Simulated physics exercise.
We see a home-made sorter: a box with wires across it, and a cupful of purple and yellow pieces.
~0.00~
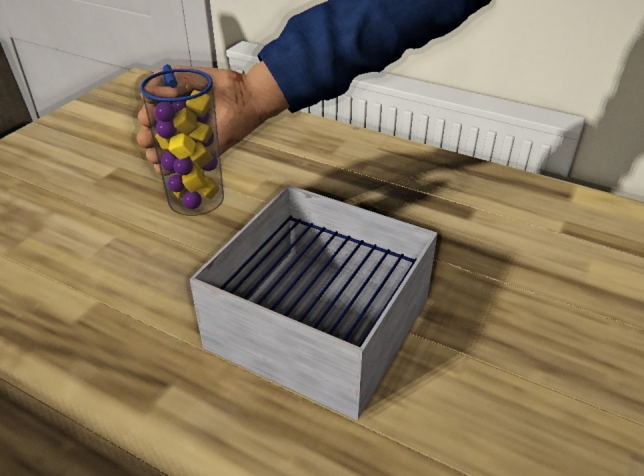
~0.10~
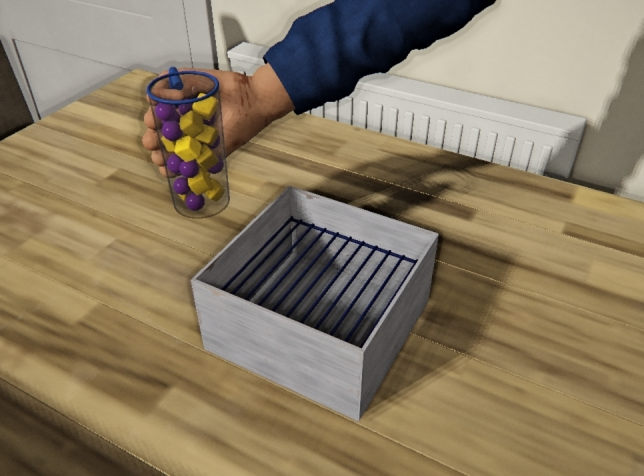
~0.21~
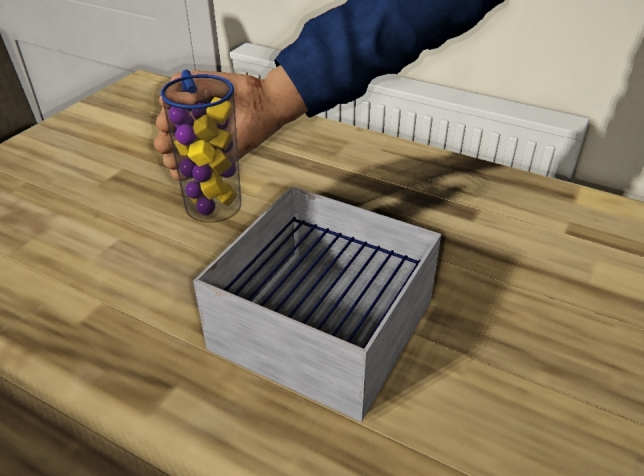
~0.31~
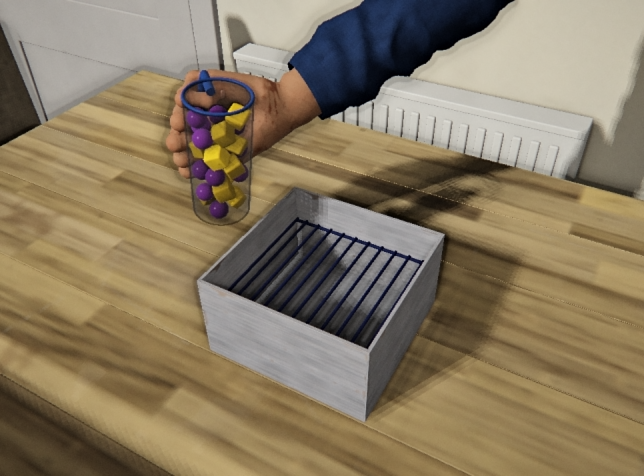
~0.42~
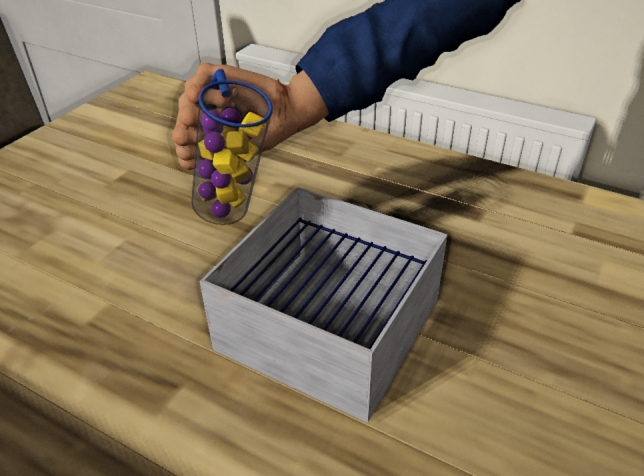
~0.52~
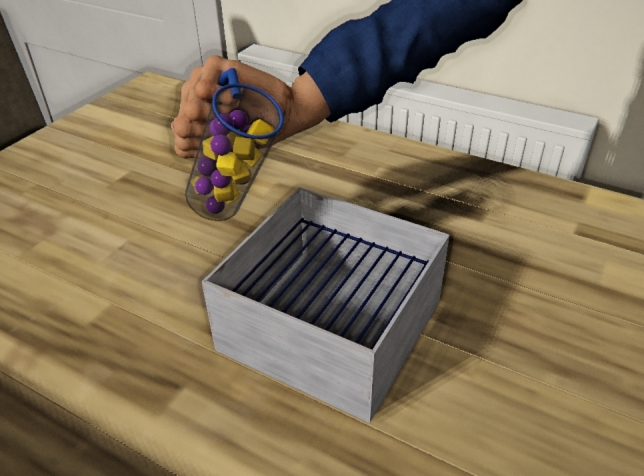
On a wooden table, a hand held a clear cup of purple marbles and small yellow cubes, moved it a little to the right toward a wire-strung box, and gradually tilted it rightward.
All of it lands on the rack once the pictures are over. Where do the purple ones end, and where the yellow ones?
Note: Purple retained on grille; yellow retained on grille.
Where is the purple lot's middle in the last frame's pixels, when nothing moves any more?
About (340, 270) in the last view.
After 0.95 s, purple ones, all in the cup; yellow ones, all in the cup.
After 1.33 s, purple ones, nearly all in the cup, a small part on or over the wires; yellow ones, all in the cup.
After 1.66 s, purple ones, about half in the cup, about half on or over the wires; yellow ones, about half in the cup, about half on or over the wires.
At rest (2.5 s), purple ones, all on the wires, none under the rack; yellow ones, all on the wires, none under the rack.
